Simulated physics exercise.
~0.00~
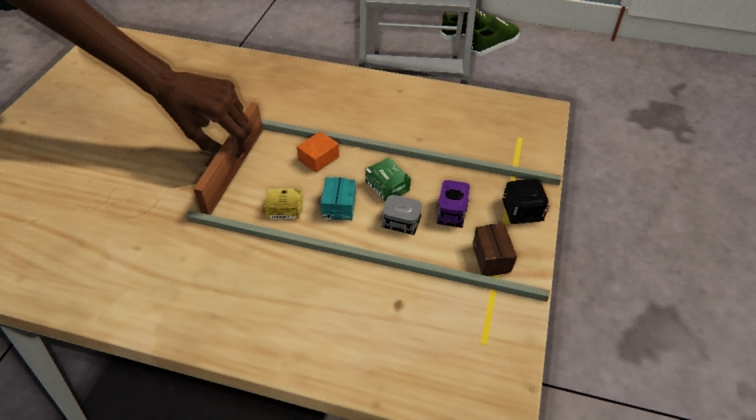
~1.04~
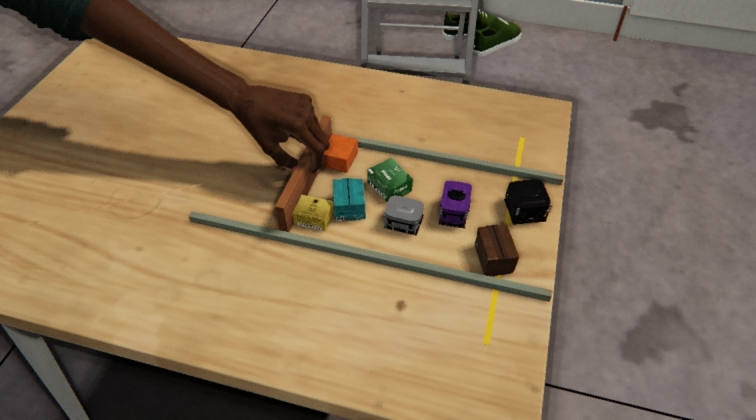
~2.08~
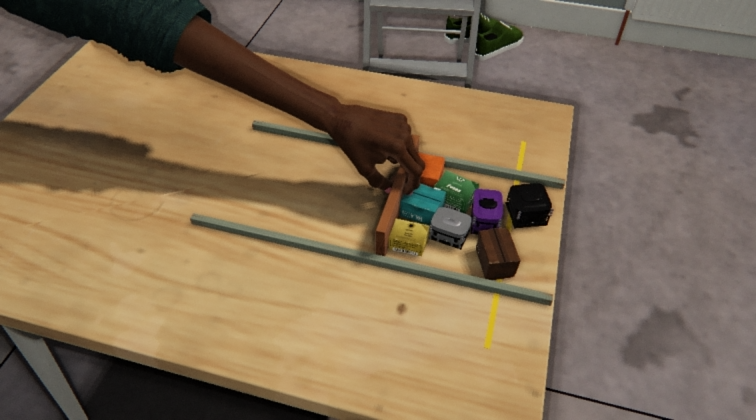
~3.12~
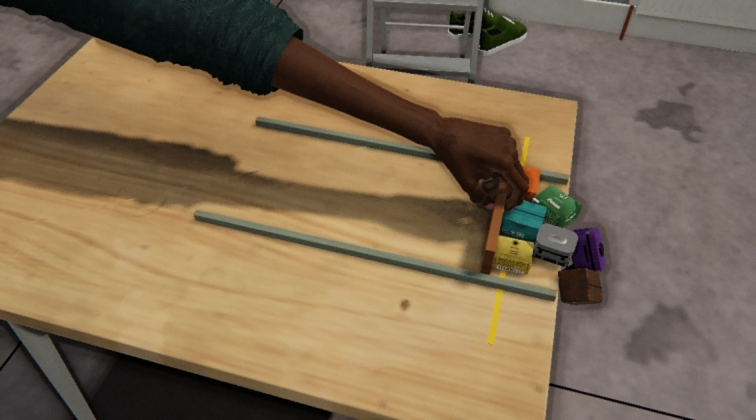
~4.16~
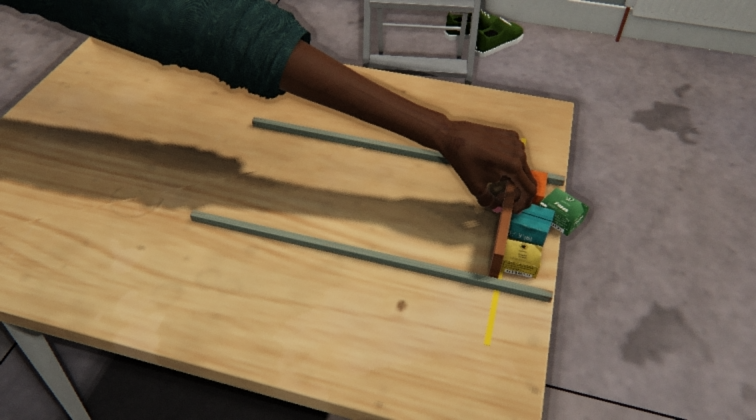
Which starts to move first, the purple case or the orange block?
The orange block starts to move first, while the purple case is still in its place. The purple case only shifts later, as the board pushes the group further right.
